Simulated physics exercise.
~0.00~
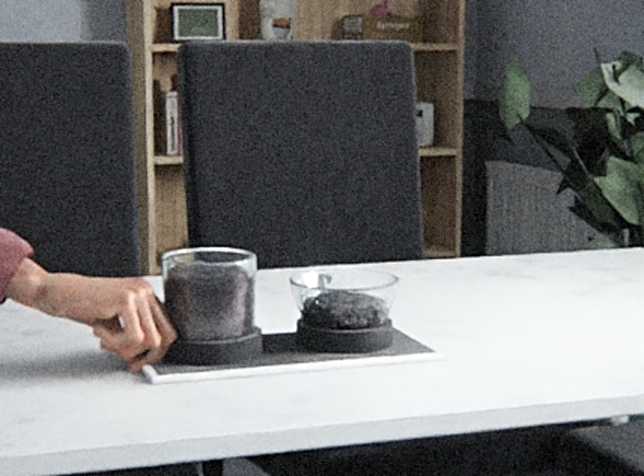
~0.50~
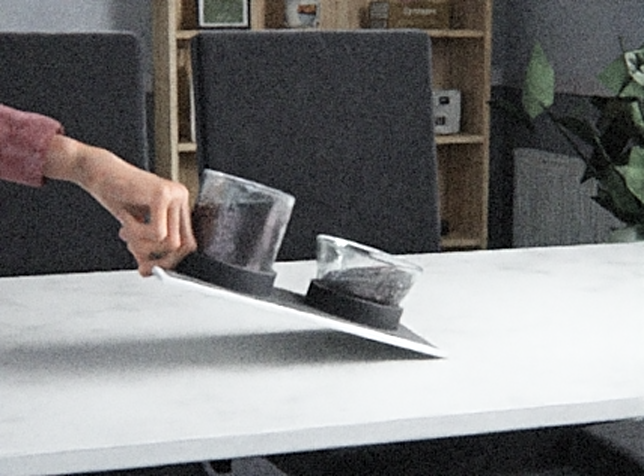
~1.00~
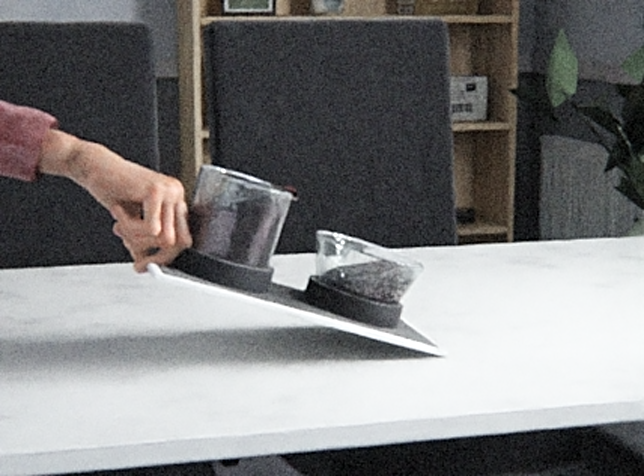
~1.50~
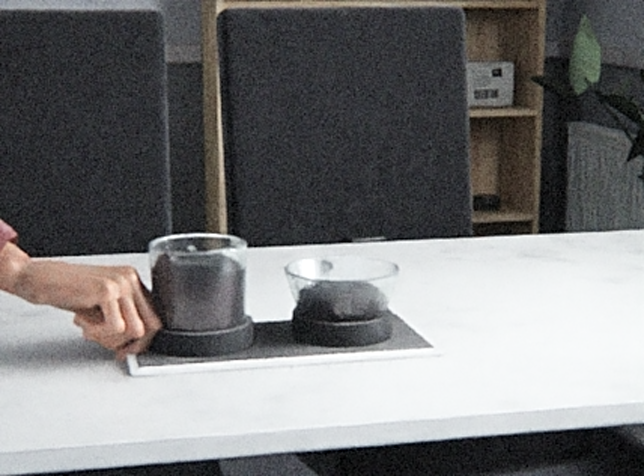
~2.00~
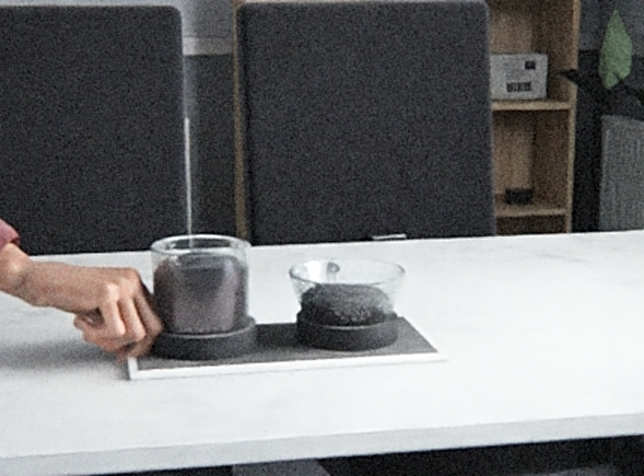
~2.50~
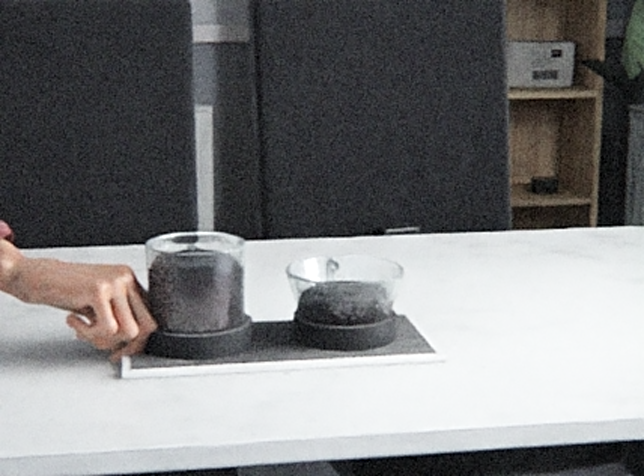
The clip shows a hand at the left end of a tray holding a tall glass container and a wider glass cup, both with dark contents. The hand raises that end, tilting both vessels to the right, then lowers the tray flat, with both still upright in their holders.
